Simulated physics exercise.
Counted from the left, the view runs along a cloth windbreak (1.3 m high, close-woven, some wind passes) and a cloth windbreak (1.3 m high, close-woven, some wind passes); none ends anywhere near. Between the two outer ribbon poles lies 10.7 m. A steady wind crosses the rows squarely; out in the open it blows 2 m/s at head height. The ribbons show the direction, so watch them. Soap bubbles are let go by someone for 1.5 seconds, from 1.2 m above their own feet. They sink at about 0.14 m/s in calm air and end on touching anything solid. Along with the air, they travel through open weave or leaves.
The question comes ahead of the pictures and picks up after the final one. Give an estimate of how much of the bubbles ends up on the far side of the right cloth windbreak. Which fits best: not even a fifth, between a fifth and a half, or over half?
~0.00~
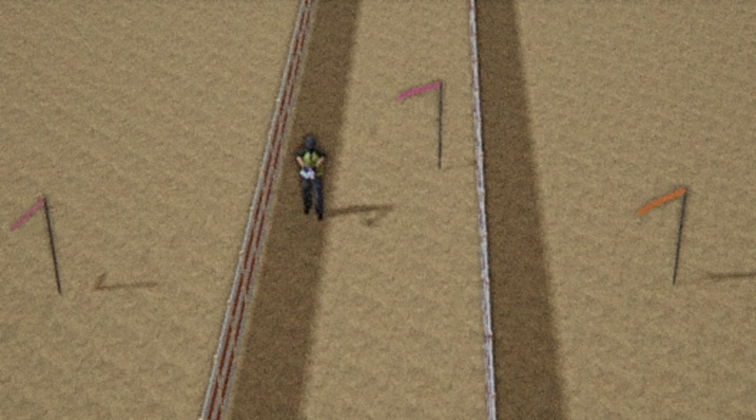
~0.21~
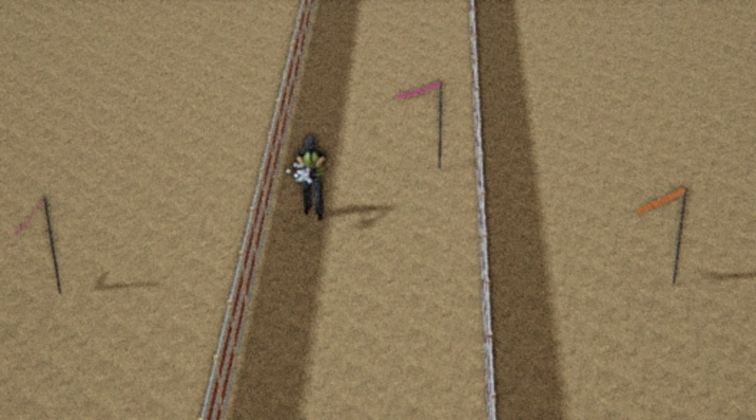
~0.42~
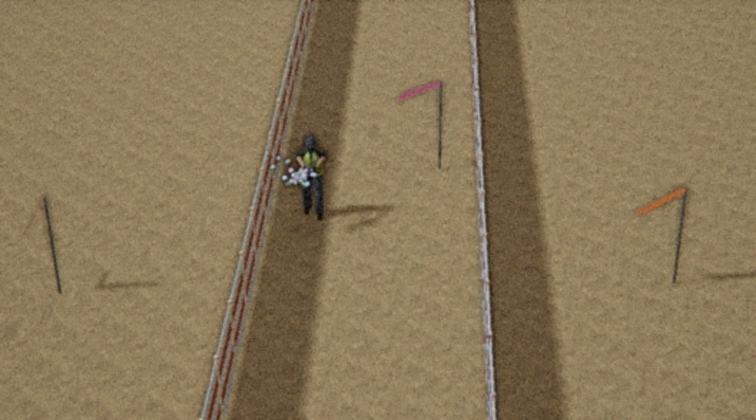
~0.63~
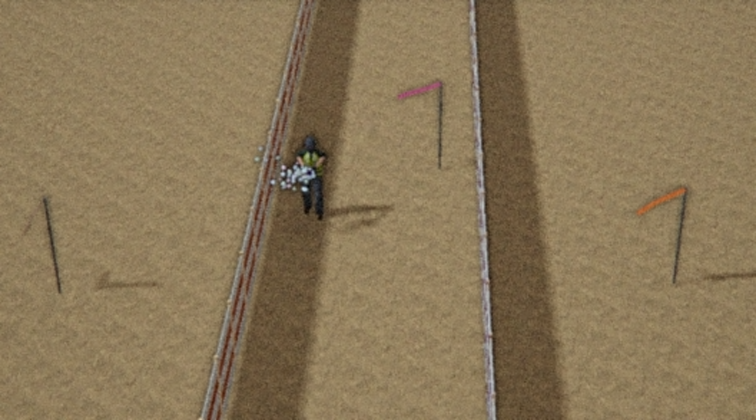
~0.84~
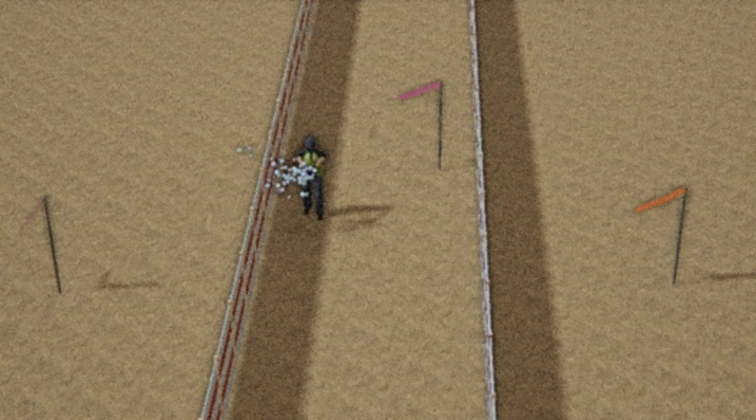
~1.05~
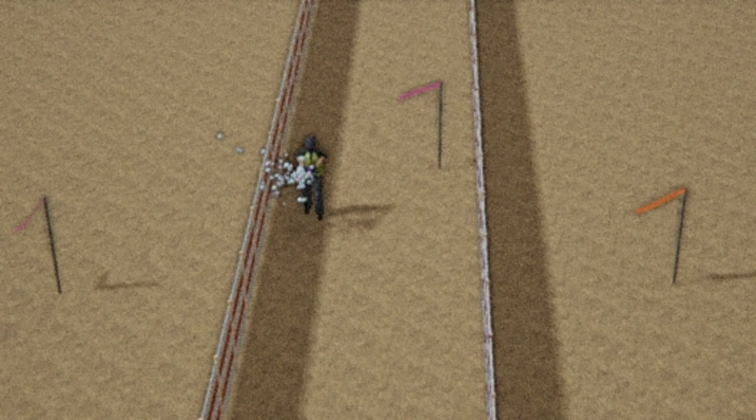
The best fit is under a fifth.
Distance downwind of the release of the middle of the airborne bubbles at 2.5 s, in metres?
1.0 metres.
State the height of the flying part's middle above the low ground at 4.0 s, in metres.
About 1.0 m.
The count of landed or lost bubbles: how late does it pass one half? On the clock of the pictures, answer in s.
Roughly at 10.5 s.
After 2.5 s, 0 % is no longer flying here, and 0 % is beyond the right cloth windbreak; the middle of what still flies is 1.1 m above the low ground, near (268, 180).
After 4.0 s, 3 % is no longer flying here, and 0 % is beyond the right cloth windbreak; the middle of what still flies is 1.0 m above the low ground, near (245, 185).
After 8.0 s, 33 % is no longer flying here, and 0 % is beyond the right cloth windbreak; the middle of what still flies is 0.8 m above the low ground, near (115, 191).
After 20.0 s, 80 % is no longer flying here, and 0 % is beyond the right cloth windbreak.
After 45.0 s, 100 % is no longer flying here, and 0 % is beyond the right cloth windbreak.
